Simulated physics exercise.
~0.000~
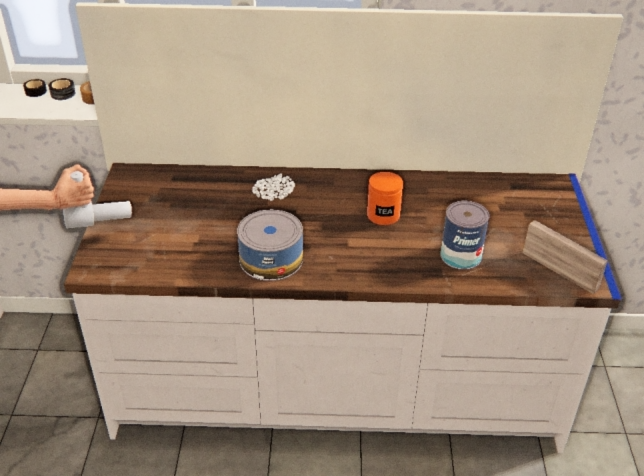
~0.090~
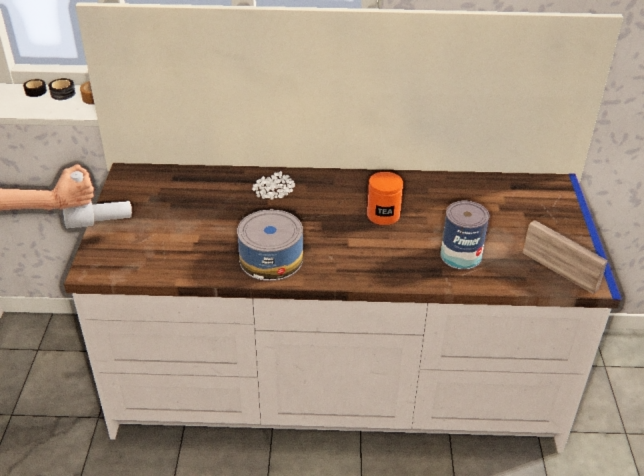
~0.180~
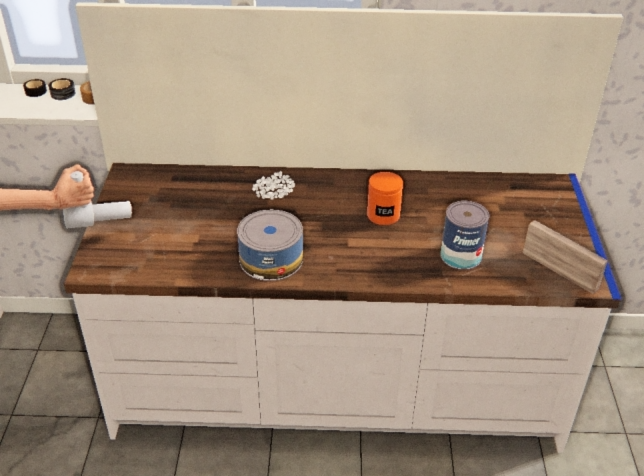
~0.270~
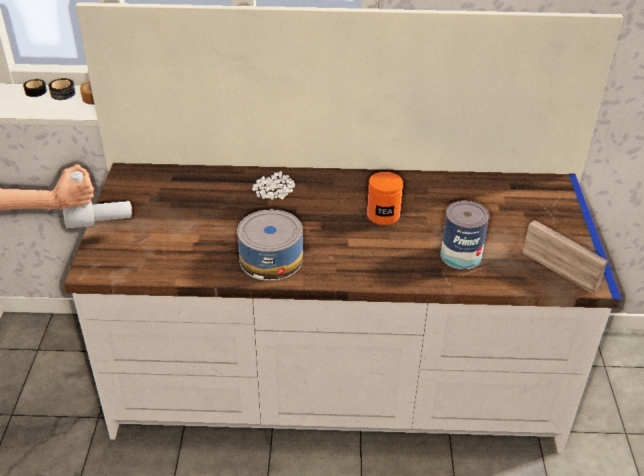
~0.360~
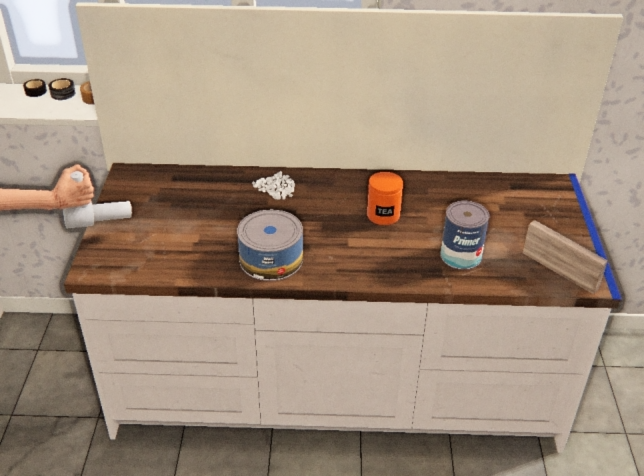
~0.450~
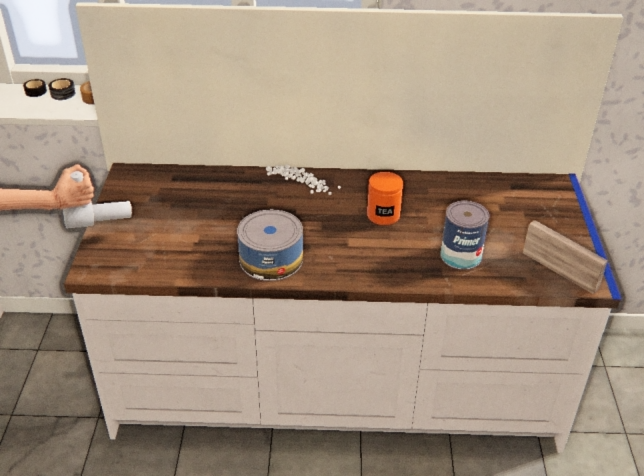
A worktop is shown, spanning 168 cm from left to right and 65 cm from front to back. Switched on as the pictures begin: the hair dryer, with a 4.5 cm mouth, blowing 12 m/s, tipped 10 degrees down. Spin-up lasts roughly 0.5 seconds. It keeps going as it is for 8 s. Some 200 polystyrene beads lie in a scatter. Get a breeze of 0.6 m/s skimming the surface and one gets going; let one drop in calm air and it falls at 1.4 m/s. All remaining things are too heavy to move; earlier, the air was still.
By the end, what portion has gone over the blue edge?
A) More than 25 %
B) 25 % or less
The answer is A.
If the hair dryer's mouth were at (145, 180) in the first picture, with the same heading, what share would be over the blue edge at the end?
50 %.
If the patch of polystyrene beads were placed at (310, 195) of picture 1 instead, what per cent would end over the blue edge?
80 per cent.
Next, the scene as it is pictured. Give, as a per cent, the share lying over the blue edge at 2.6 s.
It comes to around 100 %.
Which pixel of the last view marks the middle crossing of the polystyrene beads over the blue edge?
(582, 193).
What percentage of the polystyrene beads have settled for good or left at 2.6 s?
It comes to some 100 per cent.
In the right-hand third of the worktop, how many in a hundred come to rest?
I'd put it at about 2 percent.
After 1.6 s, 8 % are on the move or not yet settled, 92 % are over the blue edge.
After 2.6 s, 4 % are on the move or not yet settled, 96 % are over the blue edge.
After 4.4 s, 3 % are on the move or not yet settled, 97 % are over the blue edge.
After 8.0 s, at the end, 98 % are over the blue edge.
